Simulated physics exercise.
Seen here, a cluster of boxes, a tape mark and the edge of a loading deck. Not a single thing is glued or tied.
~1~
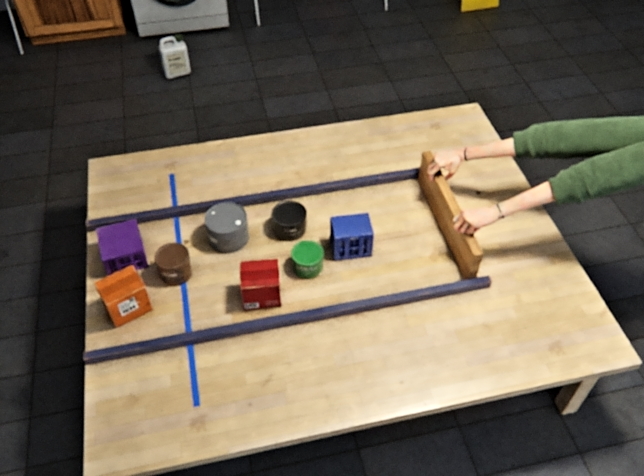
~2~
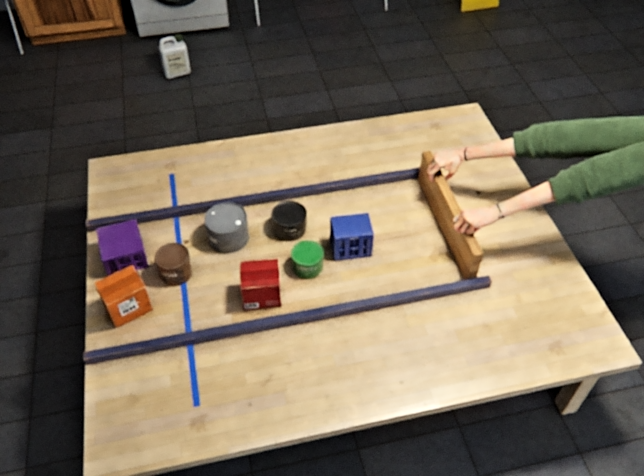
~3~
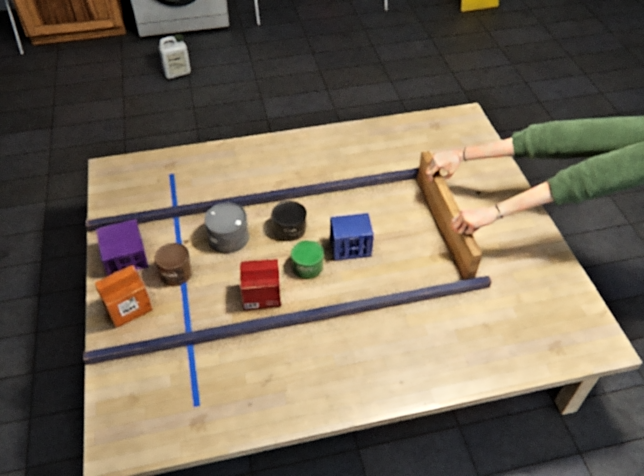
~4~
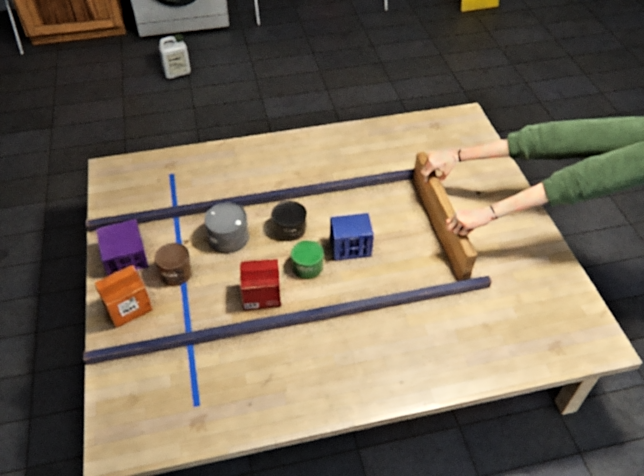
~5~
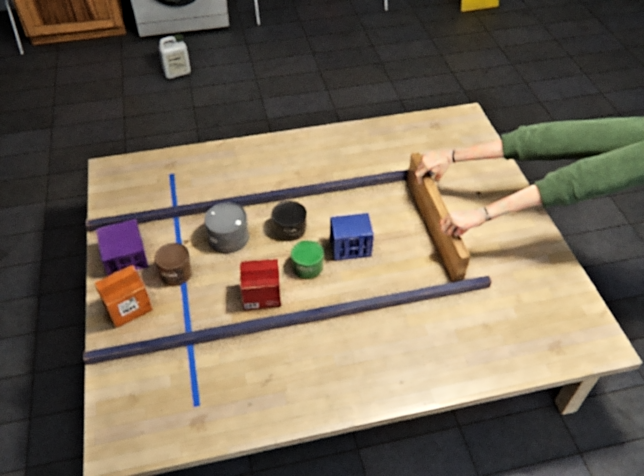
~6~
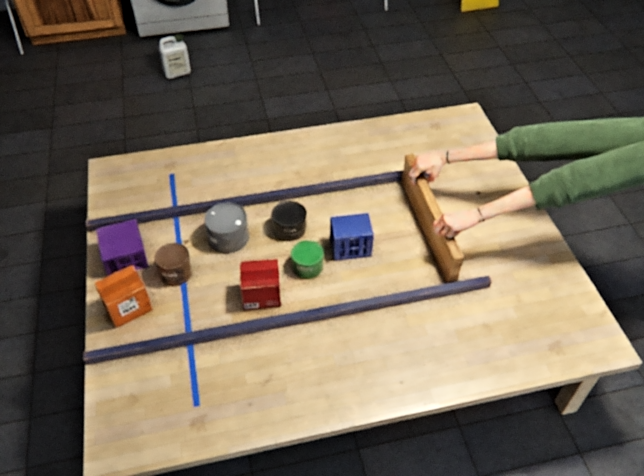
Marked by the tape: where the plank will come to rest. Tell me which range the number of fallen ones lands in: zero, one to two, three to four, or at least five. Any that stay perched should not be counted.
A single one or a pair drops off.
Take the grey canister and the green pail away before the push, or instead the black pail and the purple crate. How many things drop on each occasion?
The count is 0 in the first case and 0 in the second.
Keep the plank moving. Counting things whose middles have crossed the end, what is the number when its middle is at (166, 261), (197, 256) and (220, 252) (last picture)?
Going through the three places, I get 2, 0 and 0.
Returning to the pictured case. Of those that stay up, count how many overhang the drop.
Tally: 1.
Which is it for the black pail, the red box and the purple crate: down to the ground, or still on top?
Check each: Black pail stays, red box stays, purple crate falls away.
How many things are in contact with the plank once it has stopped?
Looks like 3 of them, all told.
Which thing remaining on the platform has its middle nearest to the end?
It would be the orange parcel.
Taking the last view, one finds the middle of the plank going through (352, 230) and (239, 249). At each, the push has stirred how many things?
Tally: First 2; then 6.
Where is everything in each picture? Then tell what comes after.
Purple crate (122, 248); orange parcel (124, 297); brown pail (174, 265); plank (448, 213); tape (182, 273), in the first picture.
Orange parcel (124, 297); red box (261, 284), in the second picture.
Brown pail (174, 265); blue crate (351, 237), in the third picture.
Purple crate (122, 248); plank (442, 214), in the fourth picture.
Orange parcel (124, 297); black pail (289, 221), in the fifth picture.
Purple crate (122, 248); orange parcel (124, 297); brown pail (174, 265); plank (430, 216); tape (182, 273), in the sixth picture.
Early on, none off yet; purple crate at rest near (122, 248); orange parcel at rest near (124, 297); brown pail at rest near (174, 265).
Finally, the number that fall off is one or two; lost, purple crate.
